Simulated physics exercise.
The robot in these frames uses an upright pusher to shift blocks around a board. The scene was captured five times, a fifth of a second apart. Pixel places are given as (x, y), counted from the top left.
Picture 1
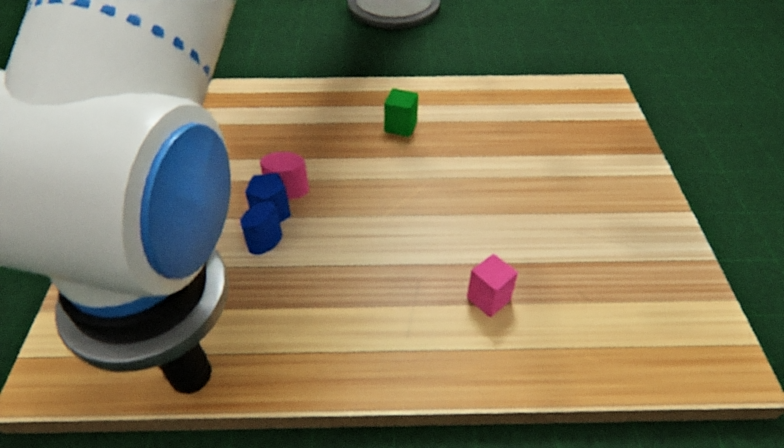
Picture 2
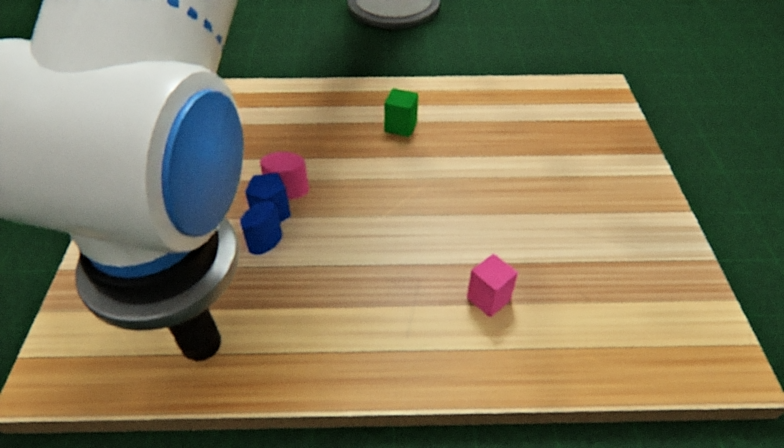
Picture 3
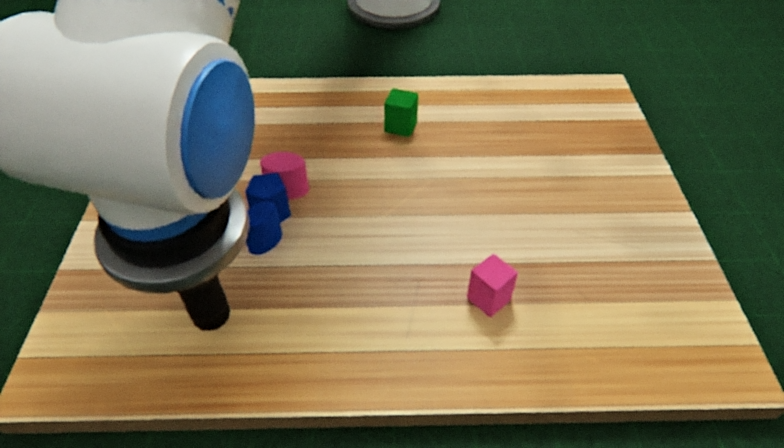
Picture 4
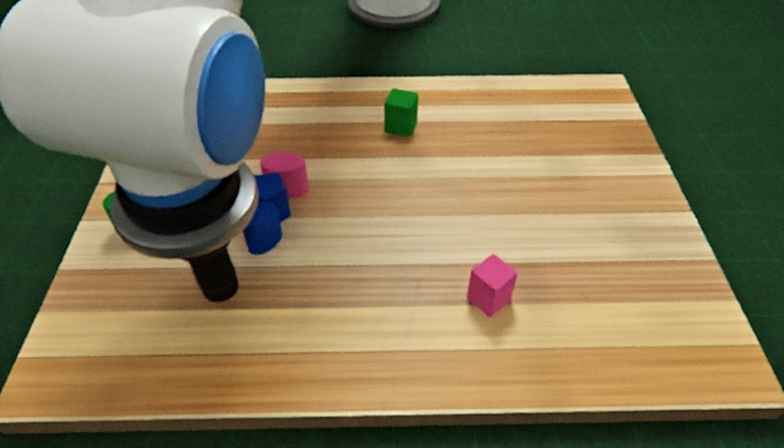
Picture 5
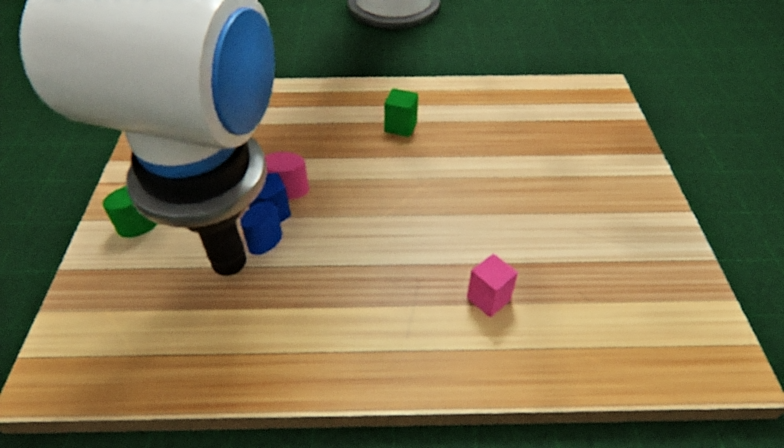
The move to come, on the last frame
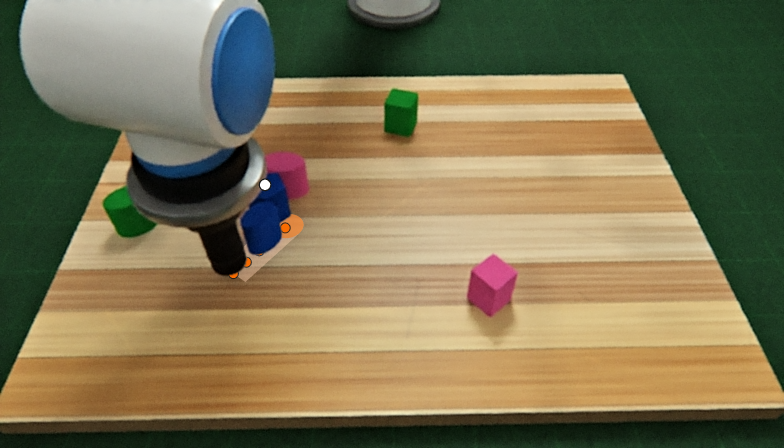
To begin with, a white and blue robot arm holds its black pusher near the lower left of a striped wooden board scattered with pink, blue and green blocks. The arm moves steadily up the board and slightly right, revealing a green block at the left, while the blocks stay still.
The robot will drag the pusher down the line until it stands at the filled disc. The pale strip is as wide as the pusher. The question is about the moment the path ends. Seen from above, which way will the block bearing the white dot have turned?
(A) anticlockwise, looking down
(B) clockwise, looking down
I choose A.
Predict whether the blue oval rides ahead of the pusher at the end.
My answer is that the blue oval is still ahead.
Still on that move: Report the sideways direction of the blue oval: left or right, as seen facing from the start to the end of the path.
Off to the right side.
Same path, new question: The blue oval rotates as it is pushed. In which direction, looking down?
Turns clockwise.
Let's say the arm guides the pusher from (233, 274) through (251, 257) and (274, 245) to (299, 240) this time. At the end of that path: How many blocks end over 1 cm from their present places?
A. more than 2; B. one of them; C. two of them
That would be B.
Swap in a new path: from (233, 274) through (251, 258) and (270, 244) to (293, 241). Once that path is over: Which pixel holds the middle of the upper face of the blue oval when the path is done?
Roughly at (307, 190).
The drawn path runs in a line from (233, 274) to (287, 226); the dot is on the blue five-sided block.
On the path given first. Halfway along, pusher at (259, 238); blue oval at (283, 201), turned 25° clockwise; blue five-sided block at (272, 181), turned 40° anticlockwise; pink oval at (282, 158).
At the end, pusher at (285, 215); blue oval at (313, 188), turned 70° clockwise; blue five-sided block at (272, 176), turned 50° anticlockwise; pink oval at (282, 155), turned 15° clockwise.
